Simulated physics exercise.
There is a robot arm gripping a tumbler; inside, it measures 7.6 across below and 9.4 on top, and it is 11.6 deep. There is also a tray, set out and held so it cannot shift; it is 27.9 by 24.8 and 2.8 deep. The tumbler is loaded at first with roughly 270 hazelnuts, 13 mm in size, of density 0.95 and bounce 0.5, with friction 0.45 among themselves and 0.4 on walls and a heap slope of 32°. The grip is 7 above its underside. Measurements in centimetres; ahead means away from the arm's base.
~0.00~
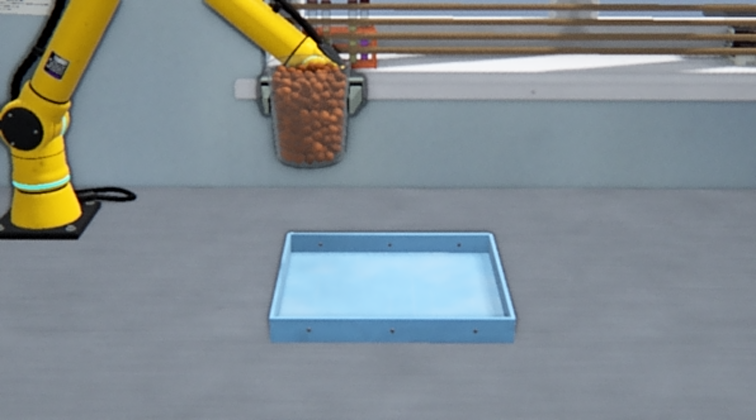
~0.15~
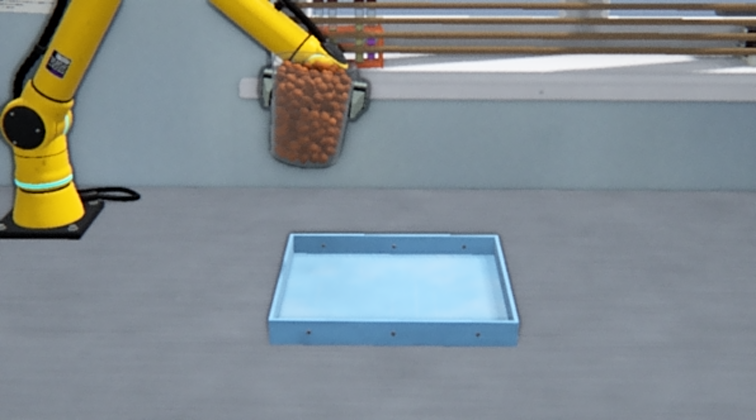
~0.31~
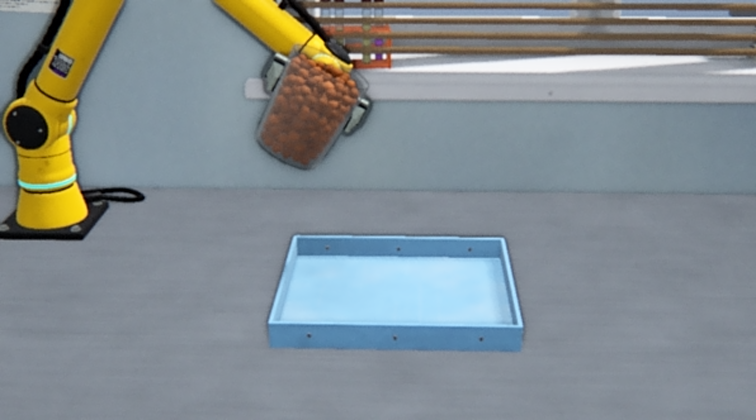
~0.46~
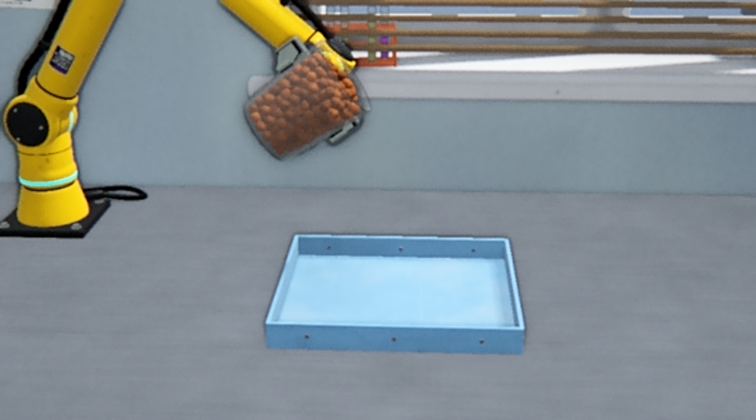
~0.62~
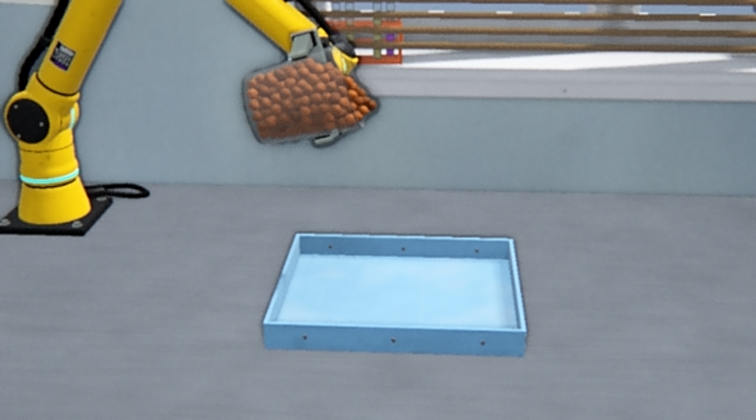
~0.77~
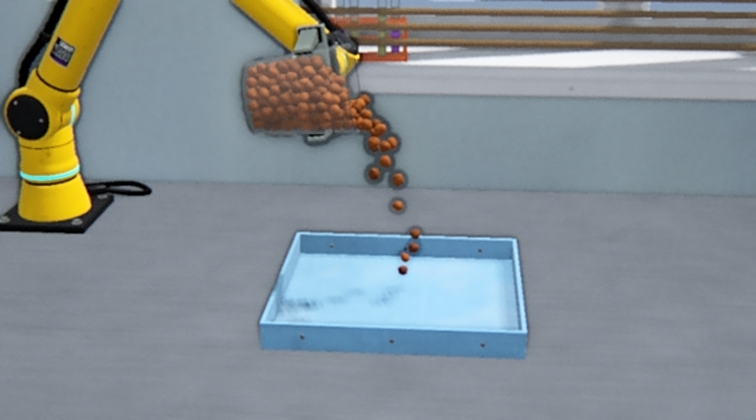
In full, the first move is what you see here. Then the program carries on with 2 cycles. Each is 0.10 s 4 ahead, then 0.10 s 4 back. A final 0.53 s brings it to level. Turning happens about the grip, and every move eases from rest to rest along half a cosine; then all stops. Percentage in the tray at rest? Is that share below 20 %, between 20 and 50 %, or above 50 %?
The share is above 50 %.
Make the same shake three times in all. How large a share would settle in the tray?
Expected share: About 80 %.
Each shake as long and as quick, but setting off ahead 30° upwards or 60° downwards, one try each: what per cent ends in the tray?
Try one gives about 80 in a hundred, try two about 40 in a hundred.
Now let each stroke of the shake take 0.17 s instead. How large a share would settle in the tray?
That change gives some 60 percent.
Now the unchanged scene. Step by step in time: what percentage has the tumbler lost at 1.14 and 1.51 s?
65, then 80.
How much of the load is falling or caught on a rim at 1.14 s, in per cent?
I'd put it near 9 per cent.
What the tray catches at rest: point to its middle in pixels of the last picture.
(466, 295).
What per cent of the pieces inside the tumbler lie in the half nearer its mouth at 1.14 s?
I'd say close to 85 per cent.
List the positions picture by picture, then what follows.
In the first picture, the tumbler middle at (310, 113), level; upper third of the load around (308, 86), from x 275 to 340, top at y 65; 268 in the tumbler.
In the second picture, the tumbler middle at (310, 112), tilted 8° forward; upper third of the load around (311, 84), from x 280 to 345, top at y 65.
In the third picture, the tumbler middle at (308, 111), tilted 29° forward; upper third of the load around (314, 85), from x 265 to 355, top at y 60.
In the fourth picture, the tumbler middle at (304, 105), tilted 54° forward; upper third of the load around (313, 84), from x 255 to 355, top at y 60.
In the fifth picture, the tumbler middle at (302, 99), tilted 75° forward; upper third of the load around (307, 82), from x 250 to 370, top at y 65.
In the sixth picture, the tumbler middle at (301, 94), tilted 83° forward; upper third of the load around (296, 79), from x 250 to 415, top at y 60; 254 in the tumbler, 3 in the tray, 11 in flight or on a rim.
After 1.14 s, tilted 83° forward, highest piece 25 above the table; 149 in the tray, 92 in the tumbler, 2 on the table or floor, 25 in flight or on a rim.
After 1.51 s, tilted 23° forward, highest piece 27 above the table; 197 in the tray, 60 in the tumbler, 9 on the table or floor, 2 in flight or on a rim.
After 1.90 s, level, highest piece 24 above the table; 197 in the tray, 60 in the tumbler, 11 on the table or floor.
After 2.95 s, level, highest piece 24 above the table; 197 in the tray, 60 in the tumbler, 11 on the table or floor.
In the end, 197 in the tray, 60 in the tumbler, 11 on the table or floor. That is 74 % in the tray.
